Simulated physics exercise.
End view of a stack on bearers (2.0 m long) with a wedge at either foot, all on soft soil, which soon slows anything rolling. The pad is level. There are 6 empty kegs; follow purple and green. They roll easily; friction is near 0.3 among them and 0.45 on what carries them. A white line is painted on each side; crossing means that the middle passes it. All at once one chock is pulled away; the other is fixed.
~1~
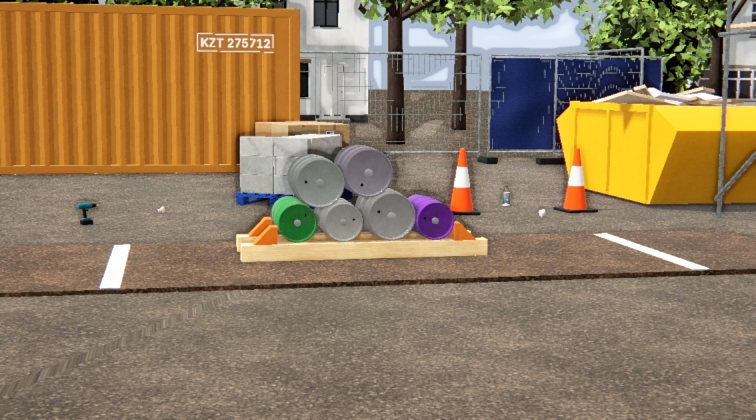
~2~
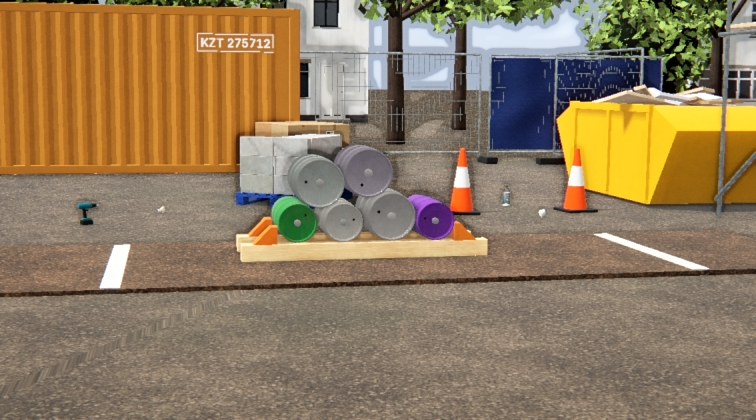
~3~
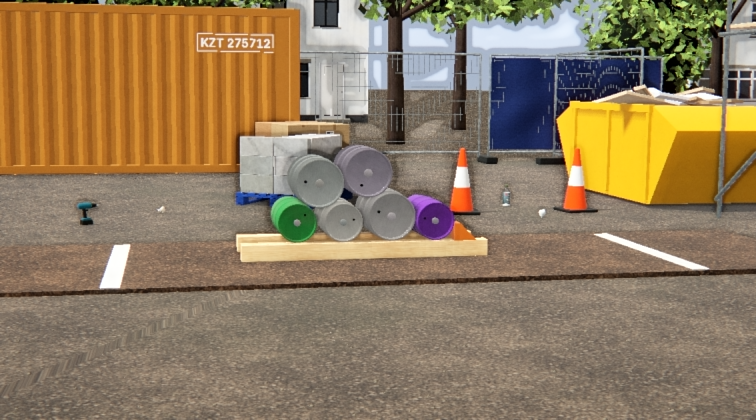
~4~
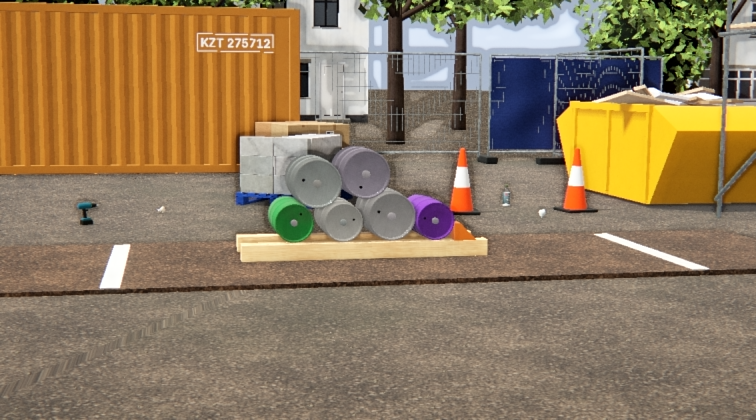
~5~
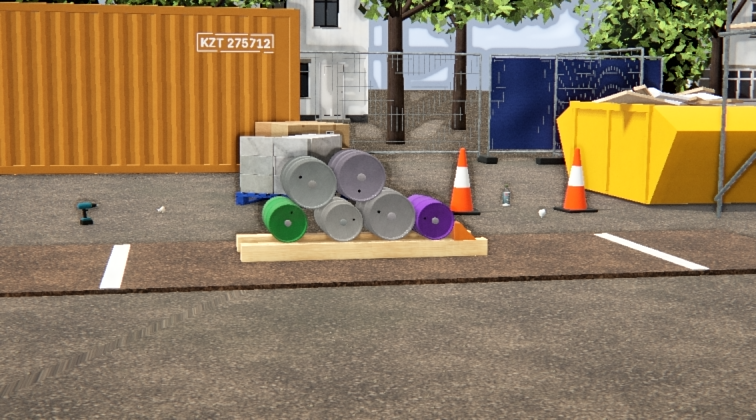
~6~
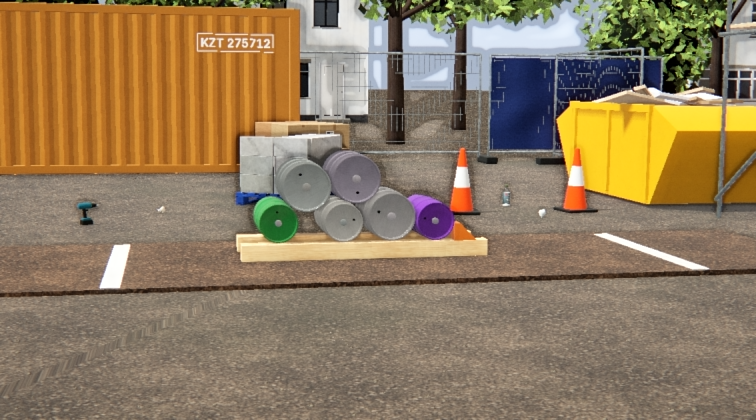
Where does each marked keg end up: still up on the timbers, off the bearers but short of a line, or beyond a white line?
Purple comes to rest still up on the timbers. Green comes to rest off the bearers but short of a line.
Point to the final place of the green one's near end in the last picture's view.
Around (142, 244).
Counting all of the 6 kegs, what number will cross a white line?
In all, 0.
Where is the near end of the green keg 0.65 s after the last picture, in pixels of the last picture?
Near (224, 234).
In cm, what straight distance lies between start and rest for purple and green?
Purple 0, green 120.
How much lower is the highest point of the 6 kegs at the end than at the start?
About 5 cm.
Then, 0.4 s past the sixth picture, purple is on the bearers, 45 cm from the bearers' right end; green is on the bearers, 5 cm from the bearers' left end, rolling left; 0 of 6 have crossed.
Then, 0.6 s past the sixth picture, green is off the bearers, 80 cm short of the left line, rolling left; as before, purple; 0 of 6 have crossed.
Finally (2.2 s after the last picture), purple is on the bearers, 45 cm from the bearers' right end; green is off the bearers, 20 cm short of the left line; 0 of 6 have crossed.
